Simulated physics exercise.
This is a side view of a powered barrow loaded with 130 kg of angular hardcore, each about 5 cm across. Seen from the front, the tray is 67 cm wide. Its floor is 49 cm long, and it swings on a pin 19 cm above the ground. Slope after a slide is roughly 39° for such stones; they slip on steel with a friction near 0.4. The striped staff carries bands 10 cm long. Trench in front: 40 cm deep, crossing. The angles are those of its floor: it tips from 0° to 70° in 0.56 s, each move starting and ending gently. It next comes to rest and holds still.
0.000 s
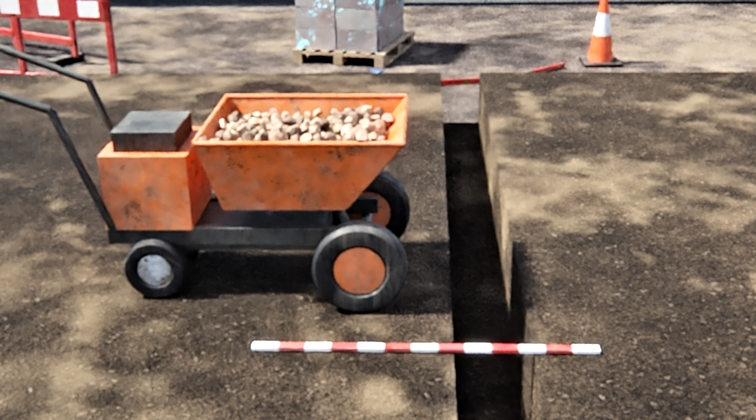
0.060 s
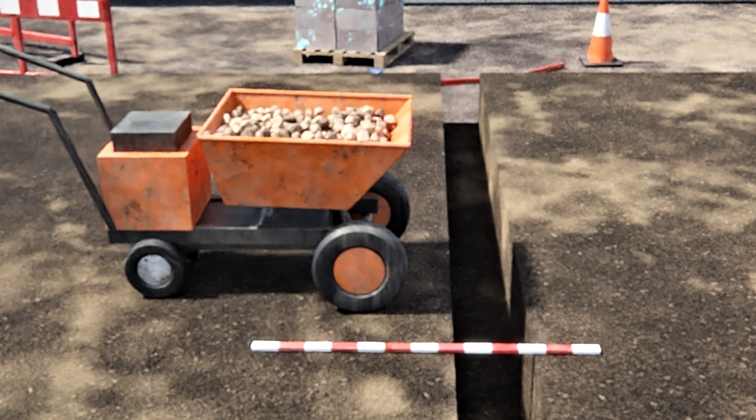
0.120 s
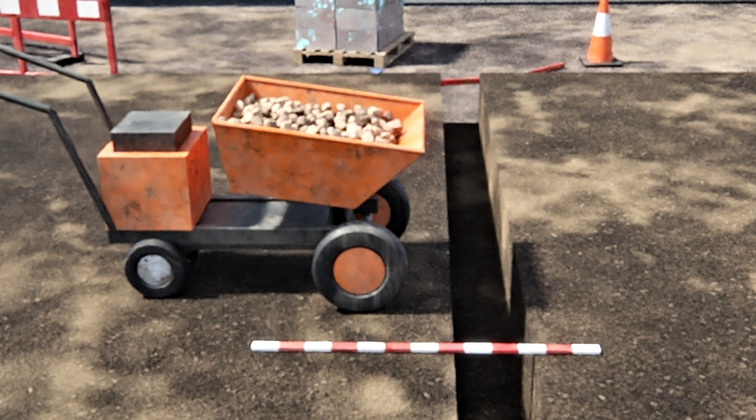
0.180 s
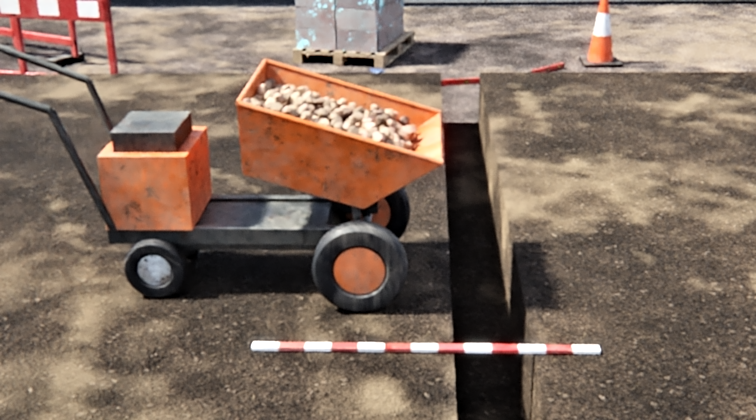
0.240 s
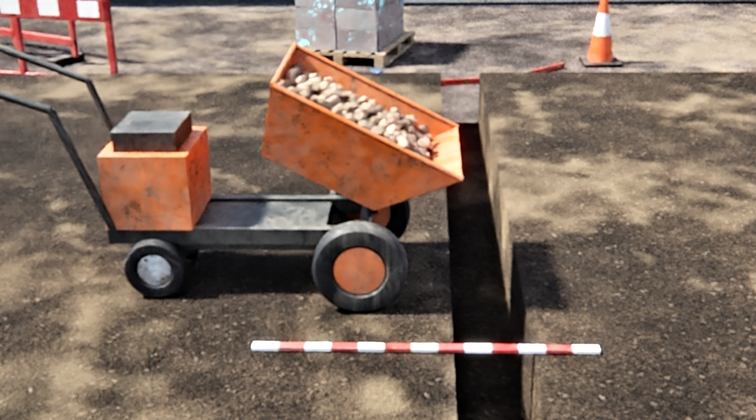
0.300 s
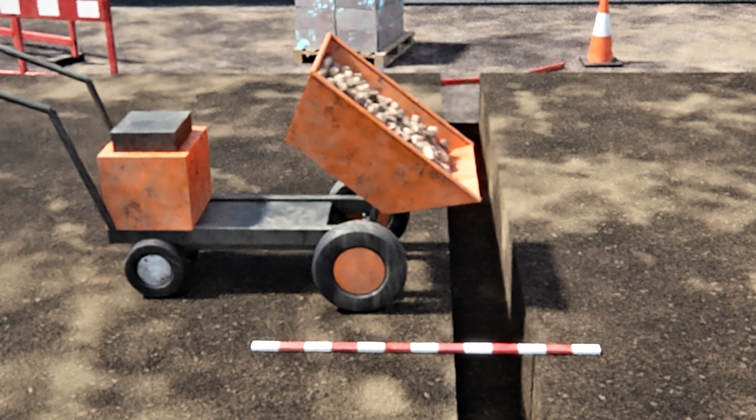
Beside a narrow trench, an orange barrow's stone-filled tray tilts steeply forward to the right.
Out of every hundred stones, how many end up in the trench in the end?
Around 33 in every hundred.
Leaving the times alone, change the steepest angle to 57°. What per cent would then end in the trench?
Then about 10 per cent.
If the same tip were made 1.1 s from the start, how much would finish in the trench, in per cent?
With that timing, about 50 per cent.
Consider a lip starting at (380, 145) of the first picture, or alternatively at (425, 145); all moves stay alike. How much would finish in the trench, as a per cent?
First place: Near 50%; second place: Near 20%.
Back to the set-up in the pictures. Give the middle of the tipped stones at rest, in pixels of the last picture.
Roughly (556, 274), I'd say.
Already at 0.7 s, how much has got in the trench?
Close to 5 per cent at that time.
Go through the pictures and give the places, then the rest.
The tray is at 0°, its lip at (404, 144); the top of the load is at (349, 120), in the first picture.
The tray is at 2°, its lip at (409, 146); the top of the load is at (285, 120); the stones move at 0.5 m/s on average, in the second picture.
The tray is at 8°, its lip at (423, 152); the top of the load is at (272, 108); the stones move at 1.0 m/s on average, in the third picture.
Lip at (442, 163), floor tilted 17°, highest stones at (272, 90); the stones move at 1.4 m/s on average, in the fourth picture.
The tray is at 28°, its lip at (462, 180); the top of the load is at (297, 76); the stones move at 1.6 m/s on average, in the fifth picture.
The tray is at 39°, its lip at (480, 200); the top of the load is at (327, 67); the stones move at 1.7 m/s on average, in the sixth picture.
After 0.4 s the floor is at 59°; 100 % in the tray; the foremost stones are at (484, 206).
After 0.7 s the floor is at 70°; 75 % in the tray, 3 % in the trench, 21 % past the trench; the foremost stones are at (577, 281).
After 1.0 s the floor is at 70°; 22 % in the tray, 10 % in the trench, 67 % past the trench; the foremost stones are at (741, 271).
After 3.0 s the floor is at 70°; 3 % in the tray, 33 % in the trench, 63 % past the trench; the foremost stones are past the picture's edge.
